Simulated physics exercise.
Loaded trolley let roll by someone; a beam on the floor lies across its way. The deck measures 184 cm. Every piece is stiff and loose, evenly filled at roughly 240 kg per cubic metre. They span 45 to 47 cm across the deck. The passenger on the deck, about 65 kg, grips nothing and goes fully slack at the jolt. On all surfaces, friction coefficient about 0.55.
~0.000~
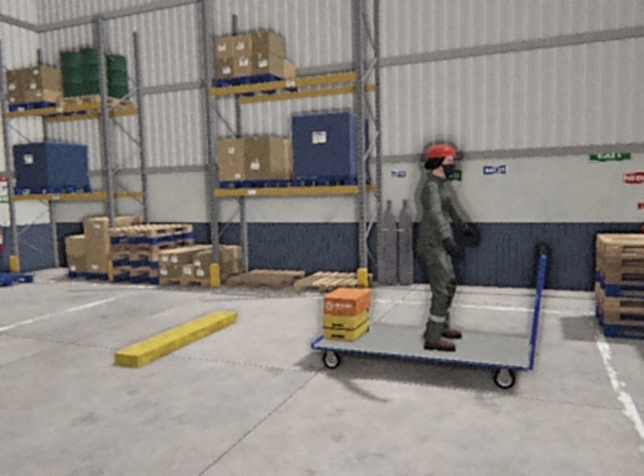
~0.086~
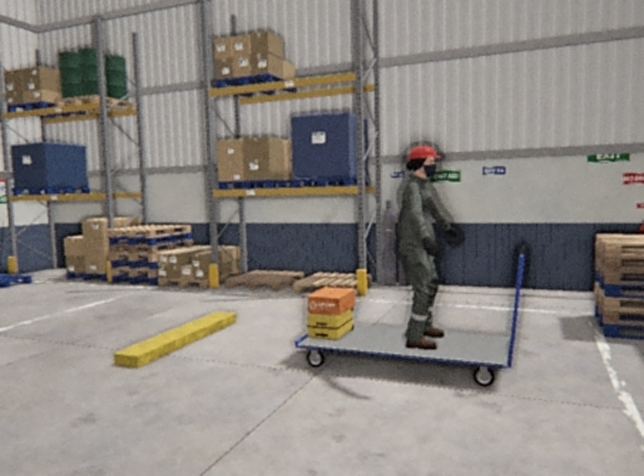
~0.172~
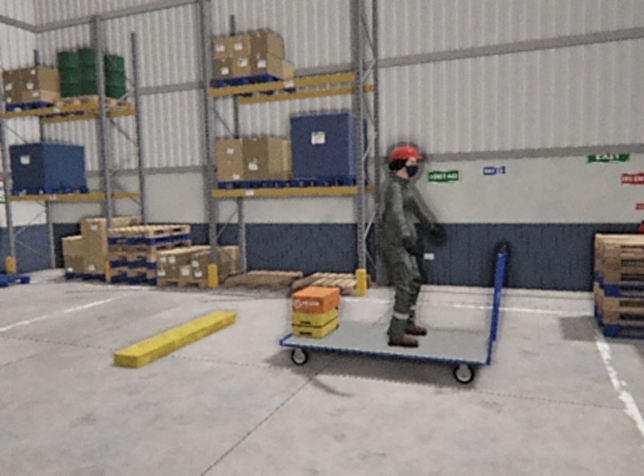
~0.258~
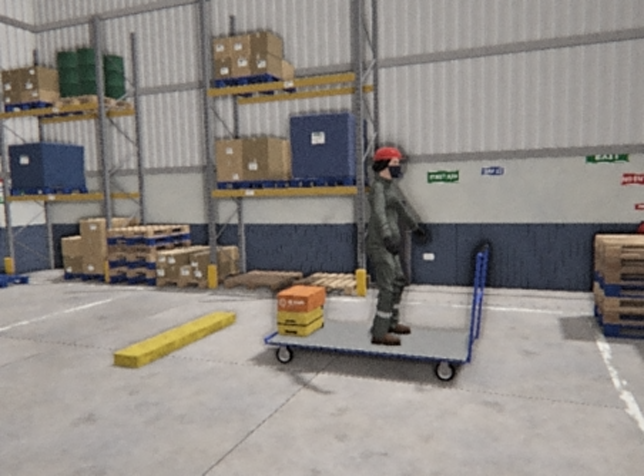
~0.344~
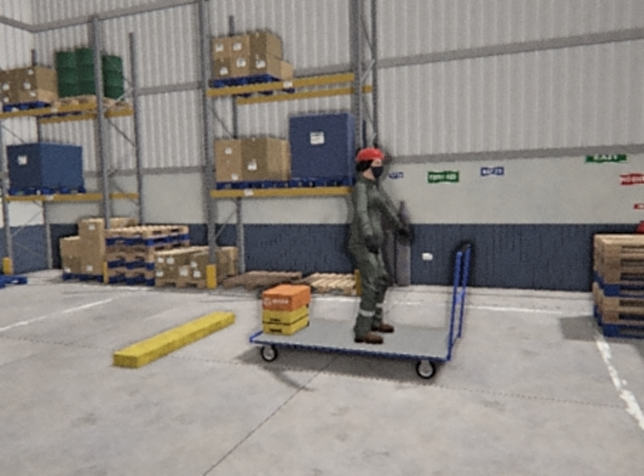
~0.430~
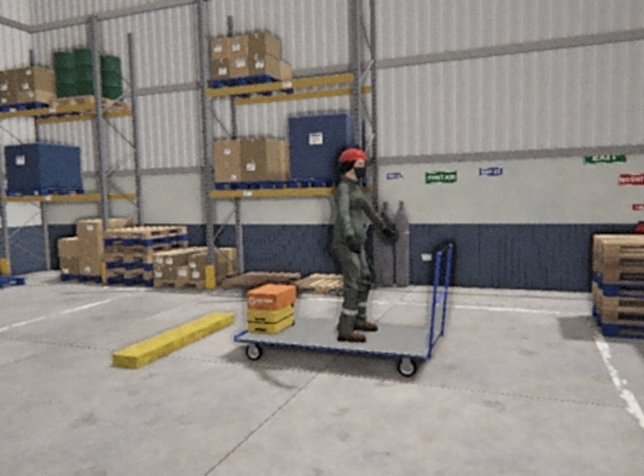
A person in a red helmet, dark mask and grey-green overalls stands on a flat trolley in a warehouse, seen from the side by a still camera. An orange carton sits on yellow ones at the deck's left end, a blue handle rises at the right, and a yellow beam lies left, before loaded racks. The trolley rolls steadily leftward toward the beam, carrying cartons and rider, whose arms shift slightly.
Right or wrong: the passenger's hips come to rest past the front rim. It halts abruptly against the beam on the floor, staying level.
Wrong.
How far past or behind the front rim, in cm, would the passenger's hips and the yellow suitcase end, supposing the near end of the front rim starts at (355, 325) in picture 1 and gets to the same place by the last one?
So the hips land 20 cm beyond the front rim, while the yellow one stops 10 cm short of it.
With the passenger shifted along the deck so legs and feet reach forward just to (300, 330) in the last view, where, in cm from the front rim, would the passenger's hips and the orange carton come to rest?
Result: Hips 40 cm beyond the rim; orange 70 cm beyond it.
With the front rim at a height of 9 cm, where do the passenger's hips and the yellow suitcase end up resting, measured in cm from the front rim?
The hips would stop 10 cm behind the front rim, and the yellow item 20 cm behind it.
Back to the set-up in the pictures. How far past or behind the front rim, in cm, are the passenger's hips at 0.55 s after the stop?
Behind the rim by about 15 cm.
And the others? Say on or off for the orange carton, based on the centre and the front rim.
End result - orange: Goes over.
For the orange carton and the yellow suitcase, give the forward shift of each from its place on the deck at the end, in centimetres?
Orange 90, yellow 0; both in cm.
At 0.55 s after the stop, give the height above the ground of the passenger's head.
Height: Approx. 100 cm above ground.
The wheels strike at 0.87 s.
After 1.42 s the passenger's hips are 17 cm behind the rim, near (197, 290) in the last picture's view.
After 1.87 s the passenger's hips are 9 cm behind the rim, near (191, 291) in the last picture's view.
At rest, 3.0 s, past the rim, orange carton; behind it, yellow suitcase and the passenger's hips.
